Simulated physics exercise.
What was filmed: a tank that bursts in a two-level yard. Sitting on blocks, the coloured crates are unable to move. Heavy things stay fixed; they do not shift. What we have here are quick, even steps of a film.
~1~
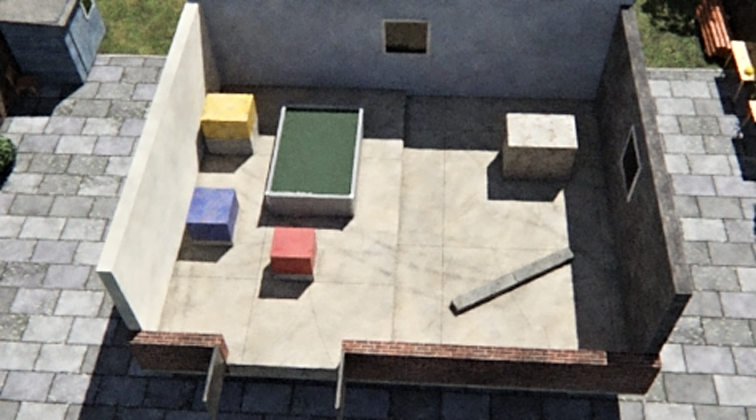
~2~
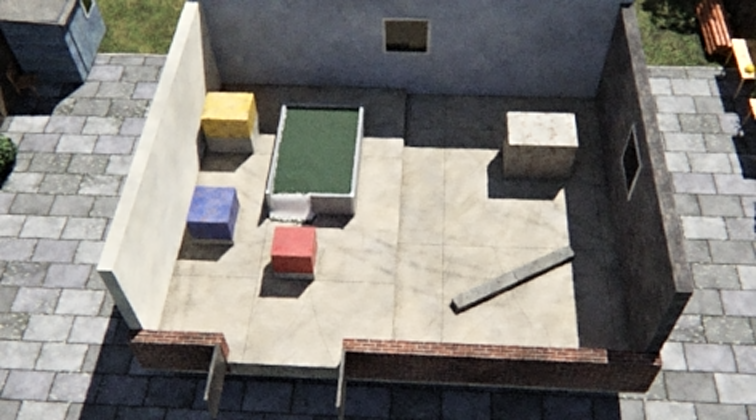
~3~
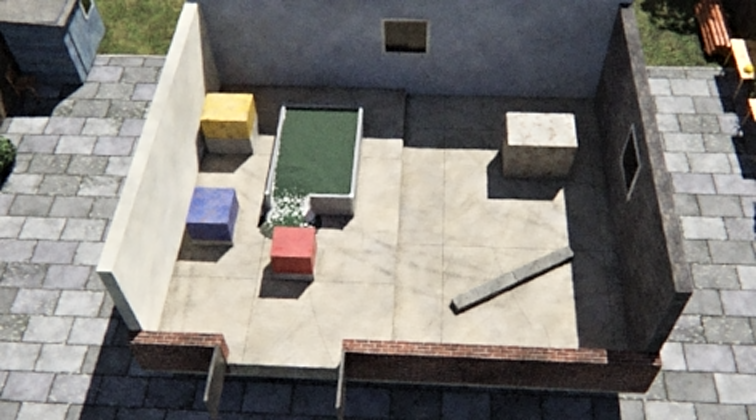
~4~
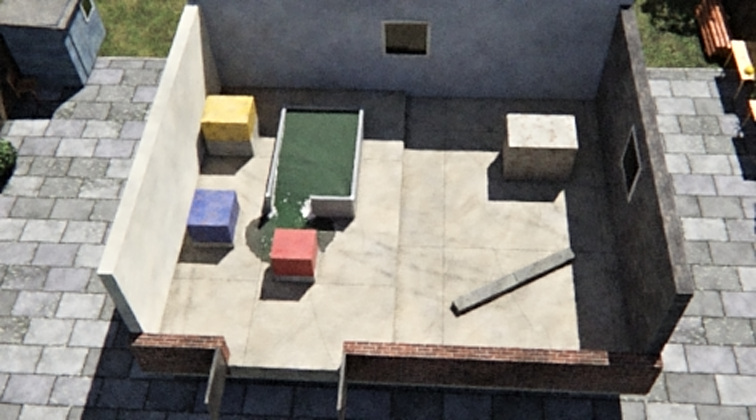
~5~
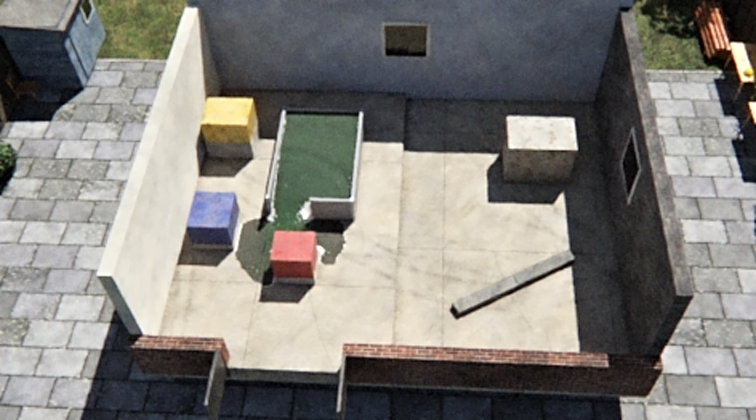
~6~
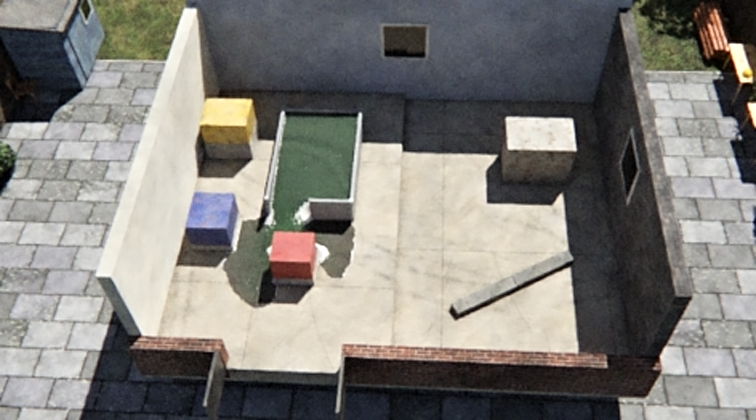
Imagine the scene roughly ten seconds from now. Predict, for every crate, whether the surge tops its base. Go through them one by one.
Result: I expect the blue crate to never get touched; I expect the yellow crate to never get touched; I expect the red crate to get touched.
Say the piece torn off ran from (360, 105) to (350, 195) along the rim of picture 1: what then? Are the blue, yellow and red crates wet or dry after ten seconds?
Then the blue crate is untouched, the yellow crate is untouched and the red crate is untouched.
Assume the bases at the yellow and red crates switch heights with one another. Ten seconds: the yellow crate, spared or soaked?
The yellow one stays out of it.
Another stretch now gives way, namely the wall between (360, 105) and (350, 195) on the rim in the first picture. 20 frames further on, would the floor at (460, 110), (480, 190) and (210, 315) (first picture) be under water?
Spot one inundated, spot two inundated, spot three spared.
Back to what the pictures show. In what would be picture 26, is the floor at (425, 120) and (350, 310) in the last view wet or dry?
Result, in sequence: Unwetted; unwetted.
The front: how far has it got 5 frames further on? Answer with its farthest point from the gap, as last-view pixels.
Pixel estimate: (205, 354).
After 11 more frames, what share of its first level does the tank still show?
Estimate: Close to 64 %.
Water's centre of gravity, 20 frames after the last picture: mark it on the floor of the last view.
At about (301, 225).
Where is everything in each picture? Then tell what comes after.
The first picture shows still water in the water tank at (317, 151).
In the second picture, water pours out at (292, 206) and has run to (271, 216).
In the third picture, the front is at a hidden place, out from the gap at (292, 207).
In the fourth picture, water pours out at (293, 209) and has run to (267, 260).
In the fifth picture, water pours out at (292, 211) and has run to (263, 281).
In the sixth picture, water pours out at (291, 212) and has run to (255, 302).
A moment on, water covers 10 % of the floor; the blue crate water round its plinth, the yellow crate not reached, the red crate water round its plinth.
Next, water covers 25 % of the floor; the blue crate water round its plinth, the yellow crate not reached, the red crate water round its plinth.
Then, water covers 35 % of the floor; the blue crate water round its plinth, the yellow crate not reached, the red crate water round its plinth.
Later, water covers 50 % of the floor; the blue crate water round its plinth, the yellow crate water round its plinth, the red crate water round its plinth.
In the end, water covers 65 % of the floor; the blue crate stayed above the water, the yellow crate stayed above the water, the red crate was topped.
